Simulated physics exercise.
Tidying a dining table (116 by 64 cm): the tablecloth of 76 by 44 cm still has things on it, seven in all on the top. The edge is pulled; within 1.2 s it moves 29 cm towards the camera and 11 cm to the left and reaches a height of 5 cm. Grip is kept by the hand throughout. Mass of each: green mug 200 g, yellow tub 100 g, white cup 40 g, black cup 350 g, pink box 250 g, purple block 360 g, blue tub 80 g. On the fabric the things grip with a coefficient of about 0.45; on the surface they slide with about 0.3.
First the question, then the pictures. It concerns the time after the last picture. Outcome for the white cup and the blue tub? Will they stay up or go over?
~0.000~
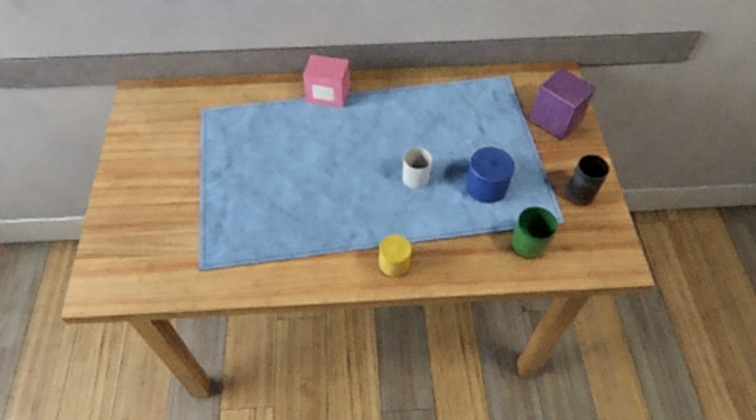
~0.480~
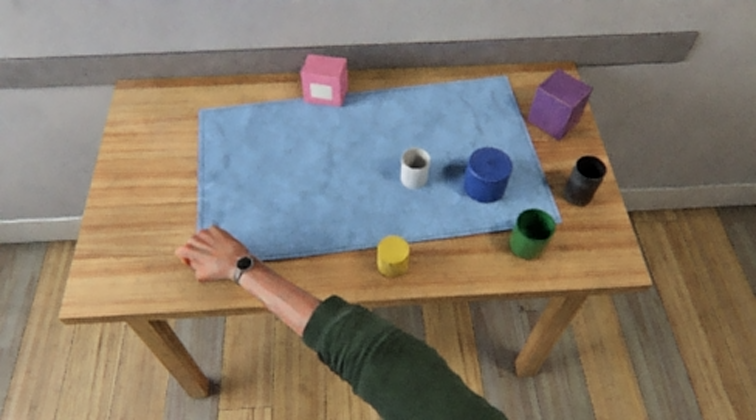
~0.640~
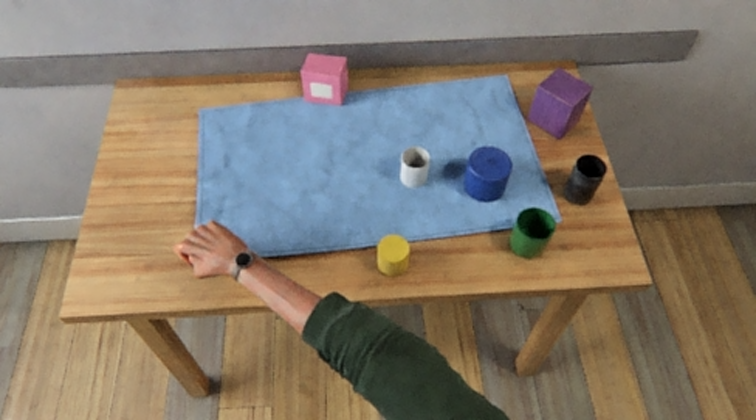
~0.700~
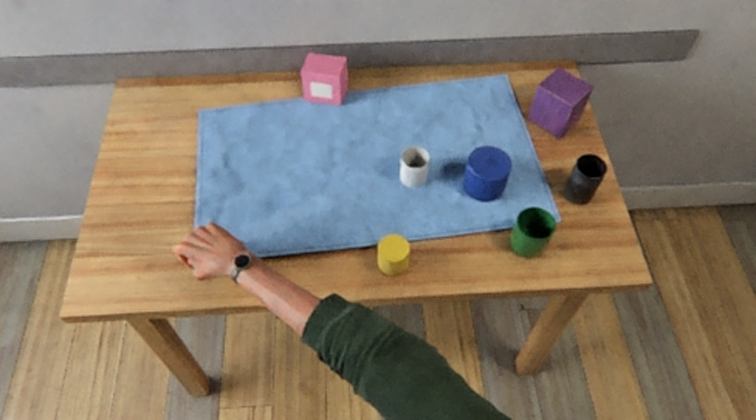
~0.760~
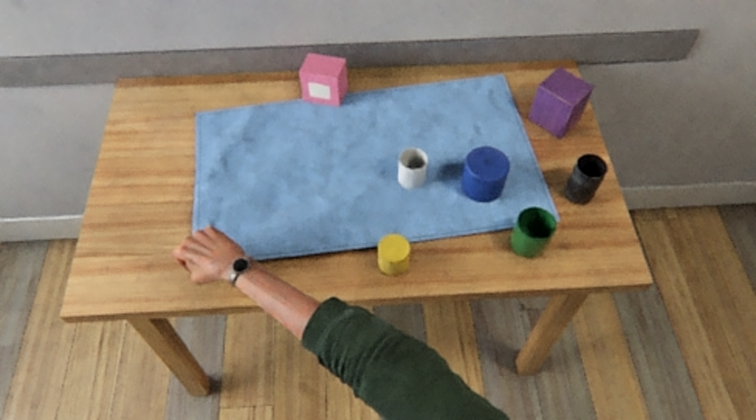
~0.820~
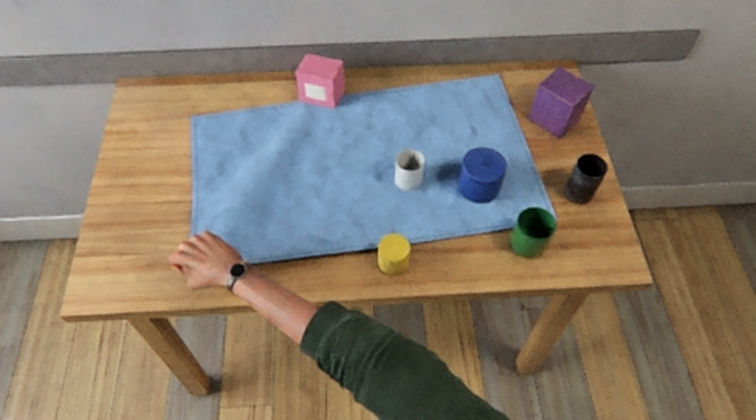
One by one: The white cup winds up on. The blue tub winds up on.
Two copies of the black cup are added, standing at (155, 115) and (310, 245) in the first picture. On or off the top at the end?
Taking them as listed: Is left on top, then is lost.
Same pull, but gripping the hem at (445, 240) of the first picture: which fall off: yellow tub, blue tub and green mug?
Note - yellow tub: Off the top; blue tub: Off the top; green mug: Still on top.
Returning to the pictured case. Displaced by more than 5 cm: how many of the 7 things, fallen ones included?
Counting them up, I get 3.
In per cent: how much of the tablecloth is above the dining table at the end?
Some 80 per cent of it.
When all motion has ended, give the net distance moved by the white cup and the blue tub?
White cup 25 cm, blue tub 25 cm.
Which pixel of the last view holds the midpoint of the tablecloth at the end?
Midpoint, last view: Approx. (267, 241).
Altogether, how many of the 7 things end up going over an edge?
Count recorded: 0.
By 1.1 s, 100 % of the tablecloth is still over the top; white cup 8 cm off its start, blue tub 7 cm off its start, pink box 8 cm off its start.
By 1.3 s, 95 % of the tablecloth is still over the top; white cup 17 cm off its start, blue tub 14 cm off its start, pink box 12 cm off its start.
By 1.6 s, 85 % of the tablecloth is still over the top; white cup 23 cm off its start at (330, 218), blue tub 21 cm off its start at (405, 201), pink box 12 cm off its start at (281, 87).
By 1.8 s, 80 % of the tablecloth is still over the top; white cup 27 cm off its start, blue tub 24 cm off its start, pink box 12 cm off its start.
By 3.4 s, 80 % of the tablecloth is still over the top; white cup 27 cm off its start at (316, 226), blue tub 24 cm off its start at (391, 206), pink box 12 cm off its start at (280, 87), yellow tub 3 cm off its start at (392, 259).
